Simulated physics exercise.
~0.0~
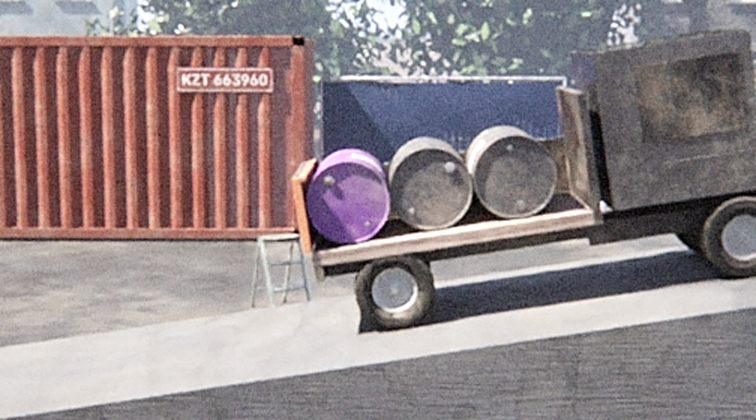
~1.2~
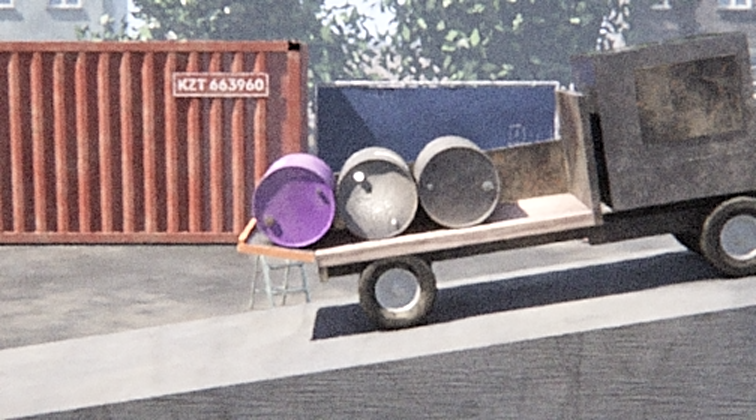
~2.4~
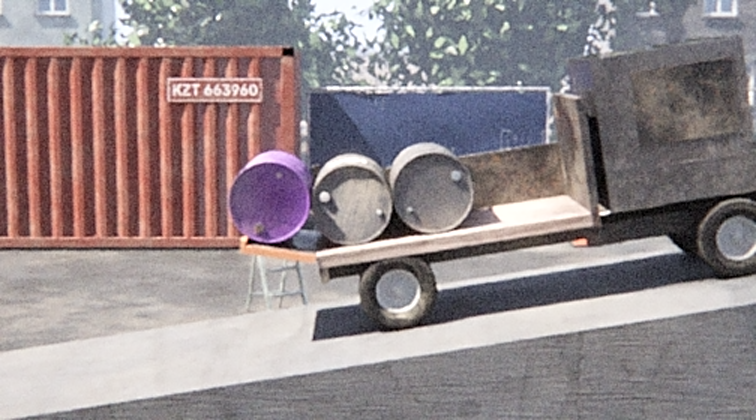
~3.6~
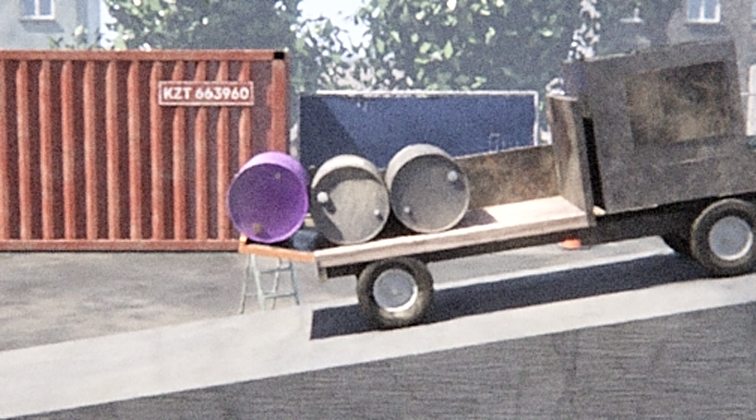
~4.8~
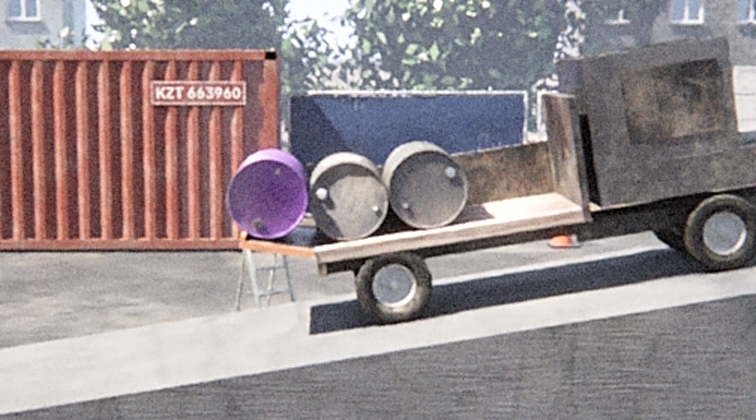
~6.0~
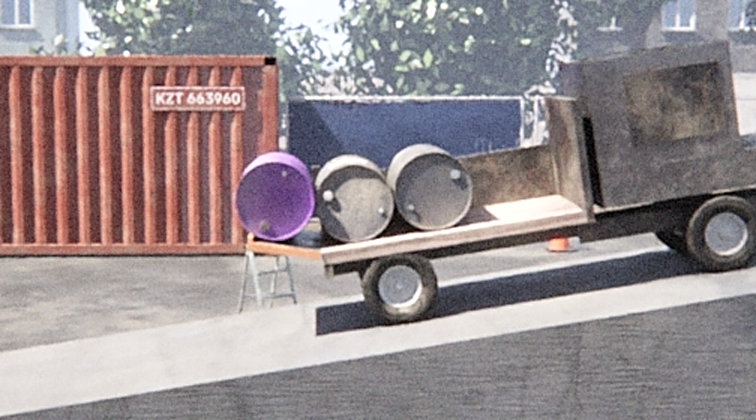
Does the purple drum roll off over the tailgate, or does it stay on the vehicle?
The purple drum stays on the vehicle. It rolls left onto the lowered tailgate and comes to rest there, with the two grey drums close behind it.
A dark, weathered pick-up stands on a slope that falls to the left, seen from the side by a camera drifting slightly sideways, with a rust-red container and a blue one behind it. Three drums lie on its wooden bed, a purple one at the left and two grey ones beside it. The orange tailgate swings down and outward, and the drums roll left together. The purple drum rolls onto the lowered gate and stops near its outer edge. The grey drums settle close behind, and all three remain on the vehicle.
